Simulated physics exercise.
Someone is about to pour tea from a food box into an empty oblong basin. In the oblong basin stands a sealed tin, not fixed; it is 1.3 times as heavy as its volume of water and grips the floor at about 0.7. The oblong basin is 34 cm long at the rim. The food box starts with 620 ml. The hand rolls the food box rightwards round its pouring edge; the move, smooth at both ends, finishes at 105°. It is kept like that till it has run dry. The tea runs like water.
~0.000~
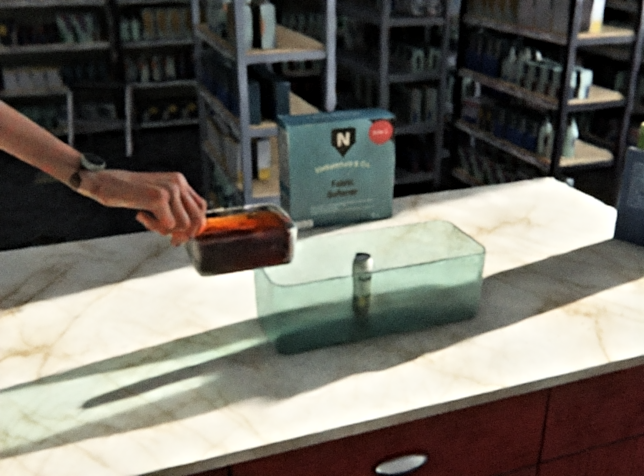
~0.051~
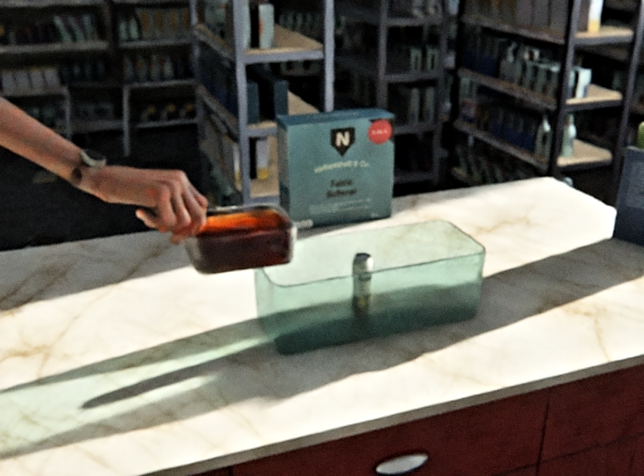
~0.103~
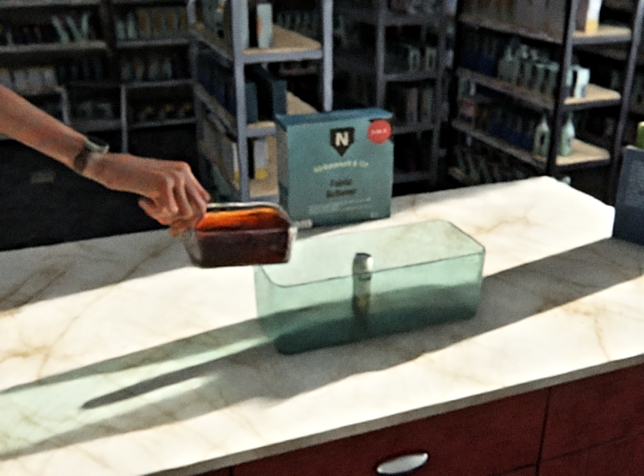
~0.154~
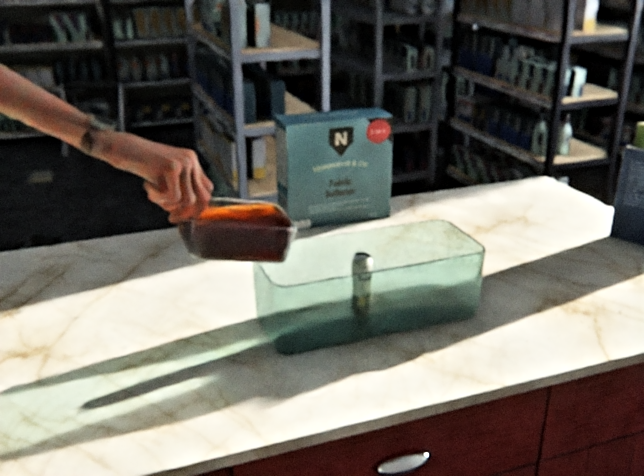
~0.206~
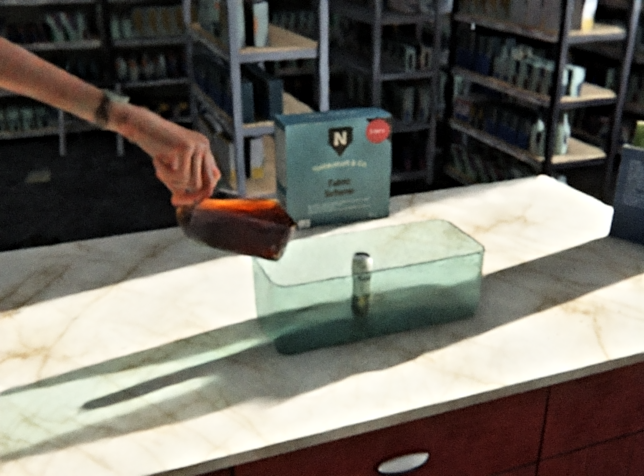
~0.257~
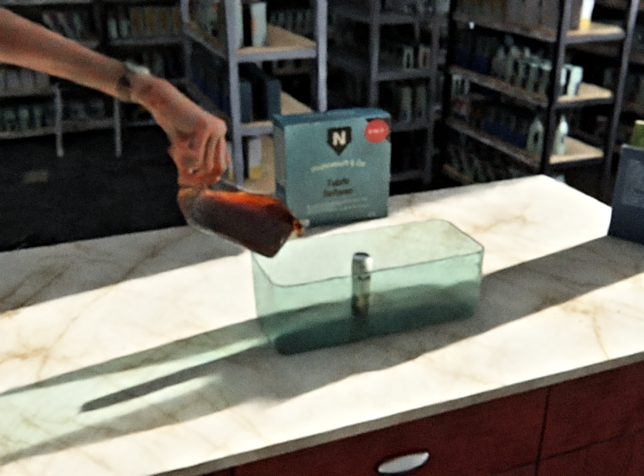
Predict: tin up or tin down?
It goes over.
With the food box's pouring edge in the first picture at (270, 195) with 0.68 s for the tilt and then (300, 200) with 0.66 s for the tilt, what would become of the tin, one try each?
First it topples; then it stays up.
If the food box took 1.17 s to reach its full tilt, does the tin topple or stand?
Then it remains upright.
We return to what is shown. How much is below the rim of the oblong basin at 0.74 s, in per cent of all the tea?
About 92 per cent.
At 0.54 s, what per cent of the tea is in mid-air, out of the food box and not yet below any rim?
Some 52 per cent.
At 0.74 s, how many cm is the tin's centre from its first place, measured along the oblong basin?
About 3 cm.
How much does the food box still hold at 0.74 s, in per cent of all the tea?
Some 0 per cent.
After 0.54 s the tilt is 93° and 14 per cent is still to pour; the tin stands where it began.
After 0.74 s the tilt is 105° and 0 per cent is still to pour; the tin leans 34°.
After 0.96 s the tilt is 105° and 0 per cent is still to pour; the tin lies on its side.
After 1.19 s the tilt is 105° and 0 per cent is still to pour; the tin lies on its side.
In the end the tin lies on its side.
